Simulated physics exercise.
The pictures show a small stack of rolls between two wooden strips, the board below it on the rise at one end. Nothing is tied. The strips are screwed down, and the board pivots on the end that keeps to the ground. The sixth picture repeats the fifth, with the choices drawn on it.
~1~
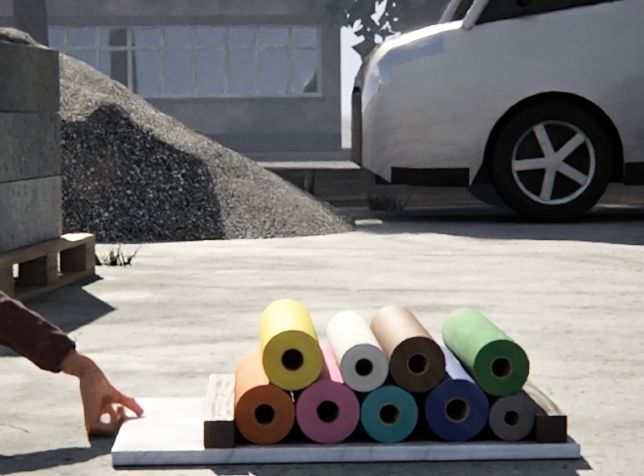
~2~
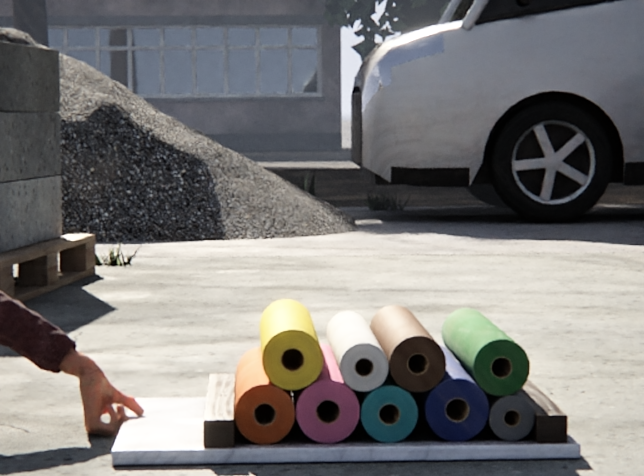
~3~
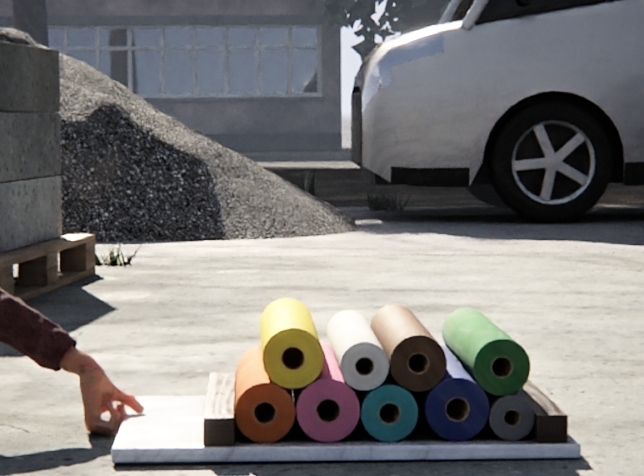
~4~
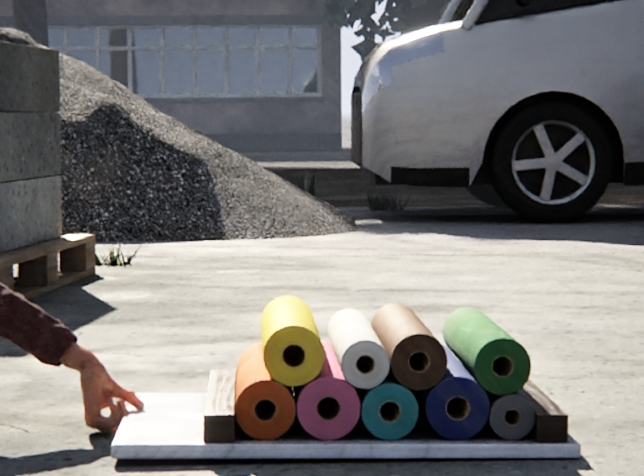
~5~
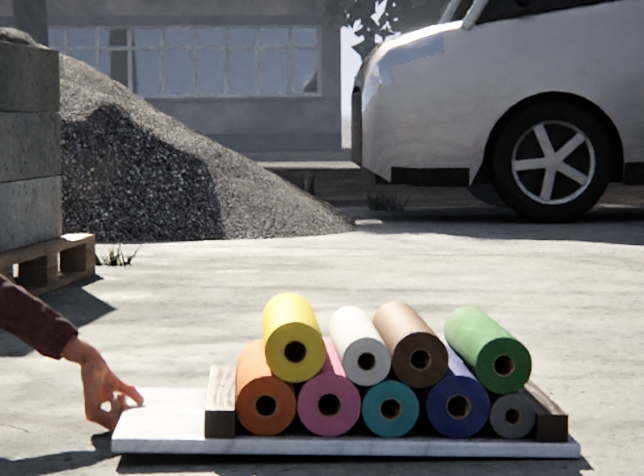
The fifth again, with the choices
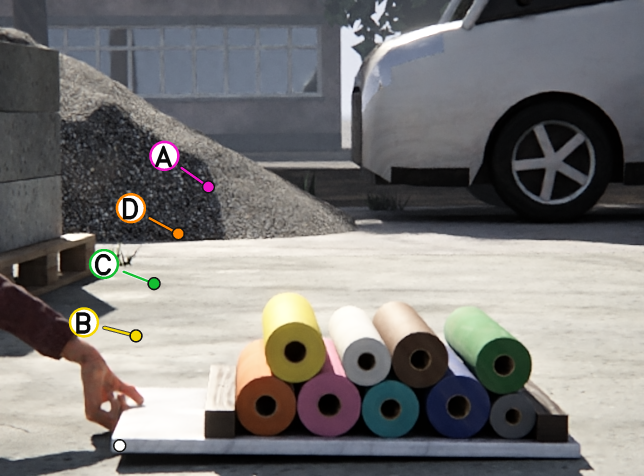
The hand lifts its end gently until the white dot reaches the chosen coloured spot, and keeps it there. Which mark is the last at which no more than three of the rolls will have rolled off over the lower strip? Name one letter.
Mark D is as high as it can go.
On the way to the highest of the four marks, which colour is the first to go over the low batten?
The green one.
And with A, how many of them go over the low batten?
The count is four.
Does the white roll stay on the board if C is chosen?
Yes.
On the copy, A at (209, 187); B at (136, 336); C at (154, 284); D at (178, 234); the white dot at (120, 446).
On D. First, board at 17°.
Then, board at 29°.
Finally, board at 29°, one over the low batten (green).
By contrast, A four over the low batten (green, white, brown, yellow); B one over the low batten (green); C one over the low batten (green).
